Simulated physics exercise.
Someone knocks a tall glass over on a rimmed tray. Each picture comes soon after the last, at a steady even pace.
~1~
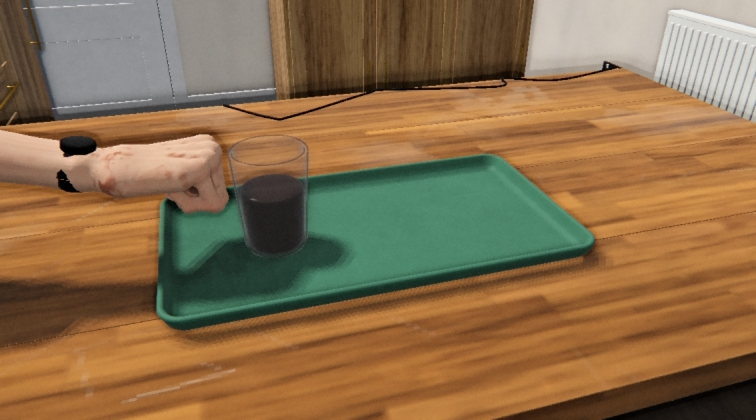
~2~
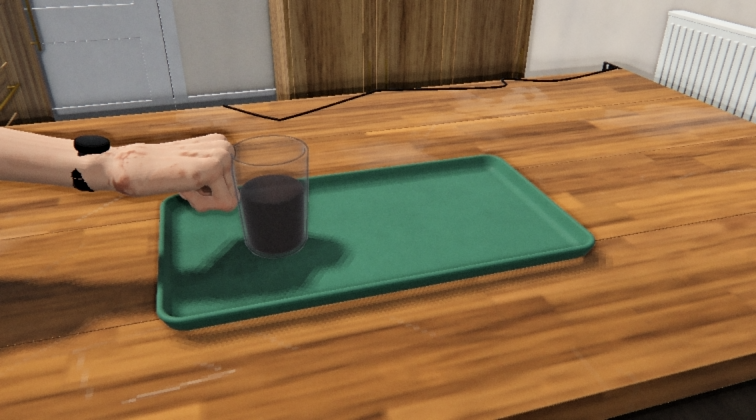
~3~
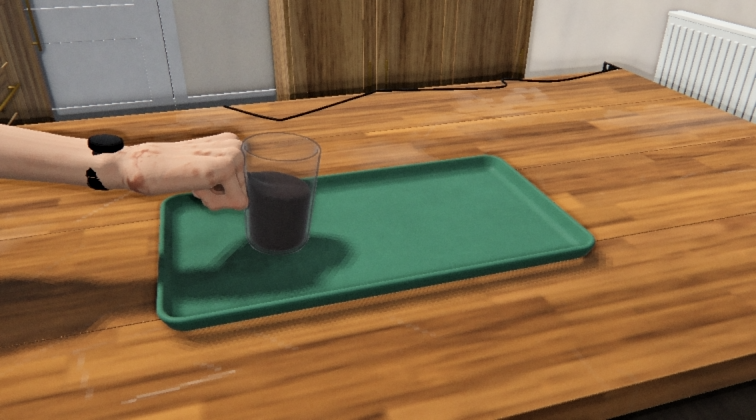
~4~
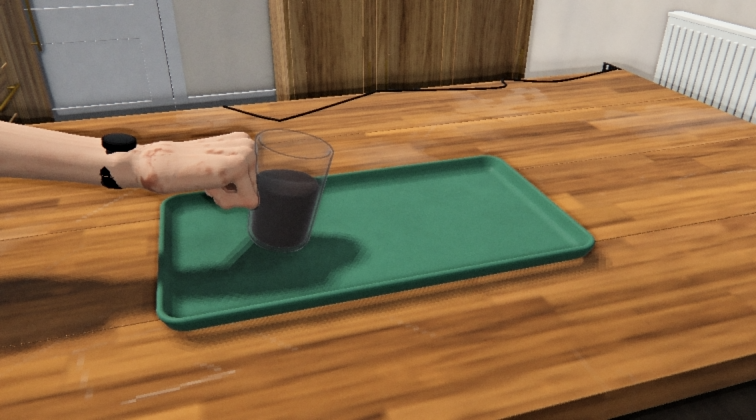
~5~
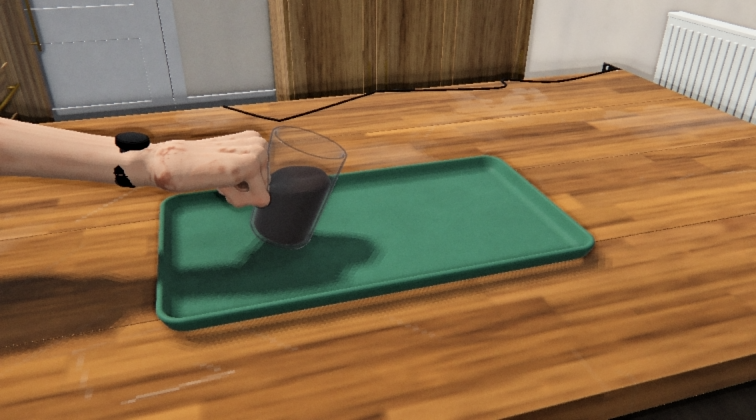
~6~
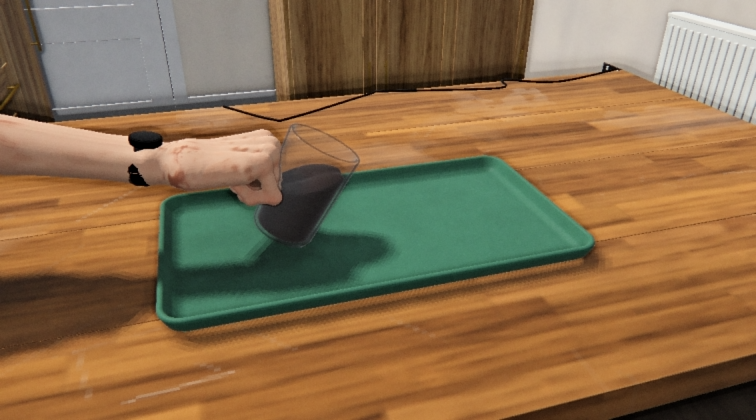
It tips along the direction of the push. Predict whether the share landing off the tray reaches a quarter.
It reaches a quarter or more.
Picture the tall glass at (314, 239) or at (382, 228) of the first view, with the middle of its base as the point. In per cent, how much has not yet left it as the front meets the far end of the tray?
First spot: Roughly 60 per cent; second spot: Roughly 95 per cent.
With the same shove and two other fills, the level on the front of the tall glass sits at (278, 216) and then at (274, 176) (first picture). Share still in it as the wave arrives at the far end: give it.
About 55 per cent first, about 50 per cent second.
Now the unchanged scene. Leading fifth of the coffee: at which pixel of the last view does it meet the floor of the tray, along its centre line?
(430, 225).
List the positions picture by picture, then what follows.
In the first frame, it leans 0°; its right rim is at (305, 147); the coffee meets the walls at (239, 190) and (302, 181); the tray's far rim is at (540, 193); the tray is clear ahead.
In the second frame, it leans 0°; its right rim is at (306, 148); the coffee meets the walls at (239, 190) and (302, 182).
In the third frame, it leans 7°; its right rim is at (318, 148); the coffee meets the walls at (245, 172) and (309, 183).
In the fourth frame, it leans 14°; its right rim is at (330, 149); the coffee meets the walls at (255, 174) and (318, 179).
In the fifth frame, it leans 21°; its right rim is at (343, 153); the coffee meets the walls at (263, 183) and (328, 172).
In the sixth frame, it leans 29°; its right rim is at (356, 157); the coffee meets the walls at (268, 188) and (342, 169).
A moment on, the tall glass is falling and 100 per cent is in the glass, 0 on the tray and 0 above or beyond its rim.
Next, the tall glass lies on its side and 82 per cent is in the glass, 11 on the tray and 7 above or beyond its rim.
Then the tall glass lies on its side and 39 per cent is in the glass, 56 on the tray and 5 above or beyond its rim.
Later the tall glass lies on its side and 19 per cent is in the glass, 44 on the tray and 37 above or beyond its rim.
Finally, 65 per cent is held by tray and glass, 35 is off the tray.
